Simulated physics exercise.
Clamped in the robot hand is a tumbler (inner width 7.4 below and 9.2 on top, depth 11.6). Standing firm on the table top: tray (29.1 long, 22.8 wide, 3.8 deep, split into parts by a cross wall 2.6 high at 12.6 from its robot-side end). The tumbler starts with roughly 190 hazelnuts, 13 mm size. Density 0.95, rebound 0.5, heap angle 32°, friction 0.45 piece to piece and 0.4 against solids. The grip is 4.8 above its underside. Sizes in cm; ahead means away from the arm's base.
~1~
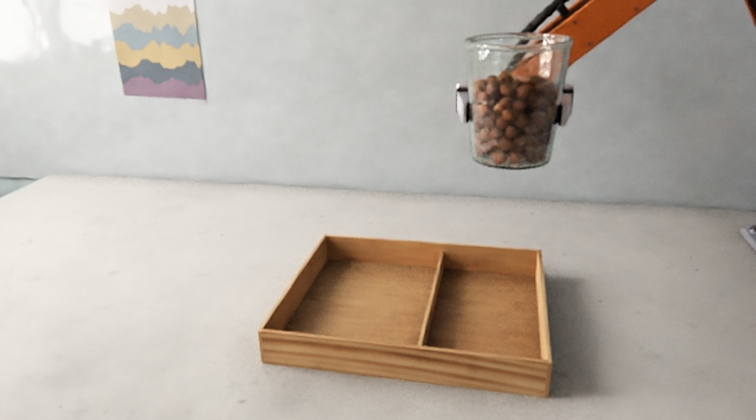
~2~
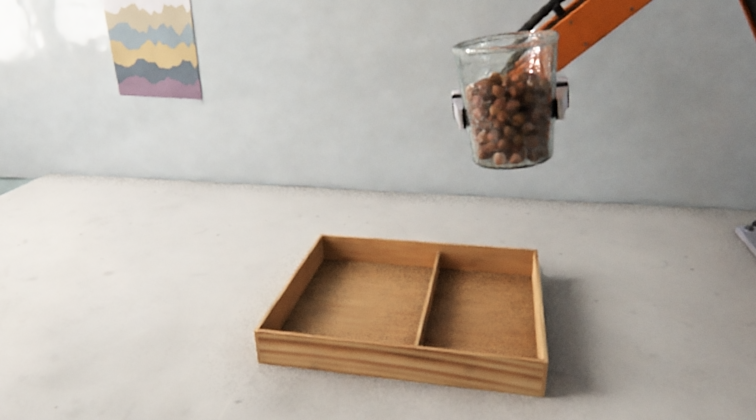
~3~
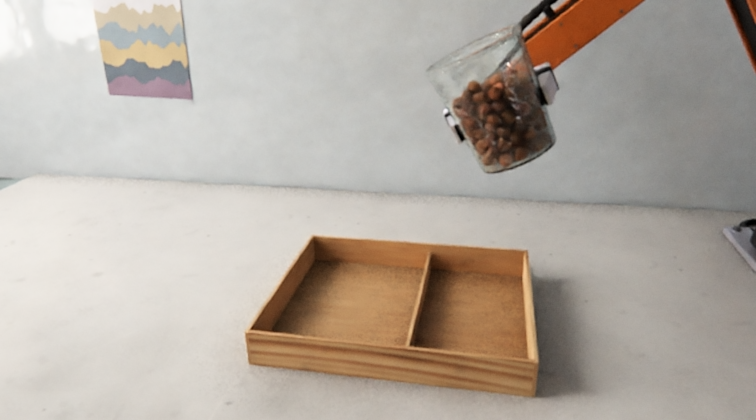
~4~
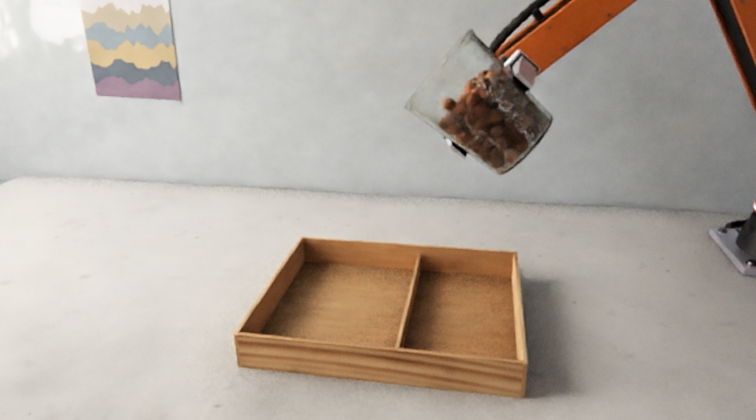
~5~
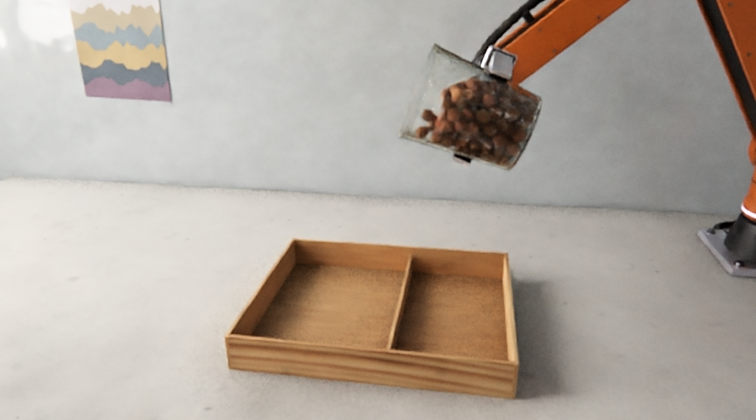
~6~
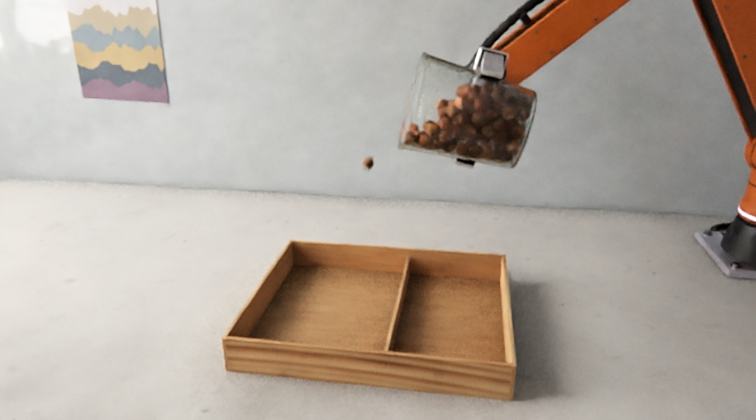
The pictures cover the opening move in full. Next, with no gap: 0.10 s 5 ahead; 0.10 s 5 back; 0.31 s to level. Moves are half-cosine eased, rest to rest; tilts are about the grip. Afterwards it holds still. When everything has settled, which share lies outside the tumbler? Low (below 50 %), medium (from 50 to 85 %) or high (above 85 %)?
Answer: Medium; from 50 to 85 % of the hazelnuts finish outside the tumbler.
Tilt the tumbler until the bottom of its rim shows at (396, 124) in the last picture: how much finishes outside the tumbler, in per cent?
Some 35 per cent.
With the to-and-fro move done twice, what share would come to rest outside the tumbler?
It would be near 75 per cent.
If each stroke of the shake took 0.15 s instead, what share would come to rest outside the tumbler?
Then about 35 per cent.
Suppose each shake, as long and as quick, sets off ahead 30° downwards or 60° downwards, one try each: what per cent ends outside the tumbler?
Some 30 and 15 per cent.
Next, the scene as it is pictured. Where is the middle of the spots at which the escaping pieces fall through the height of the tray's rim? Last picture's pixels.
Around (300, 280).
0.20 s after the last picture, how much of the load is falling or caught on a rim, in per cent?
Roughly 38 per cent.
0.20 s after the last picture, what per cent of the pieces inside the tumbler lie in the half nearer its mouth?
About 90 per cent.
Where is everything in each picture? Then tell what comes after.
The first frame shows tumbler middle at (514, 102), level; upper third of the load around (515, 88), from x 480 to 550, top at y 75; 189 in the tumbler.
The second frame shows tumbler middle at (509, 102), tilted 7° forward; upper third of the load around (509, 88), from x 470 to 545, top at y 75.
The third frame shows tumbler middle at (496, 104), tilted 27° forward; upper third of the load around (499, 92), from x 455 to 540, top at y 75.
The fourth frame shows tumbler middle at (482, 109), tilted 50° forward; upper third of the load around (489, 96), from x 445 to 540, top at y 75.
The fifth frame shows tumbler middle at (471, 113), tilted 70° forward; upper third of the load around (481, 100), from x 420 to 530, top at y 85.
The sixth frame shows tumbler middle at (468, 116), tilted 77° forward; upper third of the load around (484, 104), from x 370 to 525, top at y 85; 188 in the tumbler, 1 in flight or on a rim.
Then, 0.20 s after the last picture, tilted 77° forward, highest piece 28 above the table; 116 in the tumbler, 1 in the far-side part, 72 in flight or on a rim.
Then, 0.41 s after the last picture, tilted 19° forward, highest piece 30 above the table; 80 in the far-side part, 72 in the tumbler, 17 on the table or floor, 2 in the robot-side part, 18 in flight or on a rim.
Then, 0.71 s after the last picture, level, highest piece 25 above the table; 88 in the far-side part, 72 in the tumbler, 26 on the table or floor, 3 in the robot-side part.
Then, 1.76 s after the last picture, level, highest piece 25 above the table; 88 in the far-side part, 72 in the tumbler, 26 on the table or floor, 3 in the robot-side part.
Final count, 88 in the far-side part, 72 in the tumbler, 26 on the table or floor, 3 in the robot-side part. That is 62 % outside the tumbler.
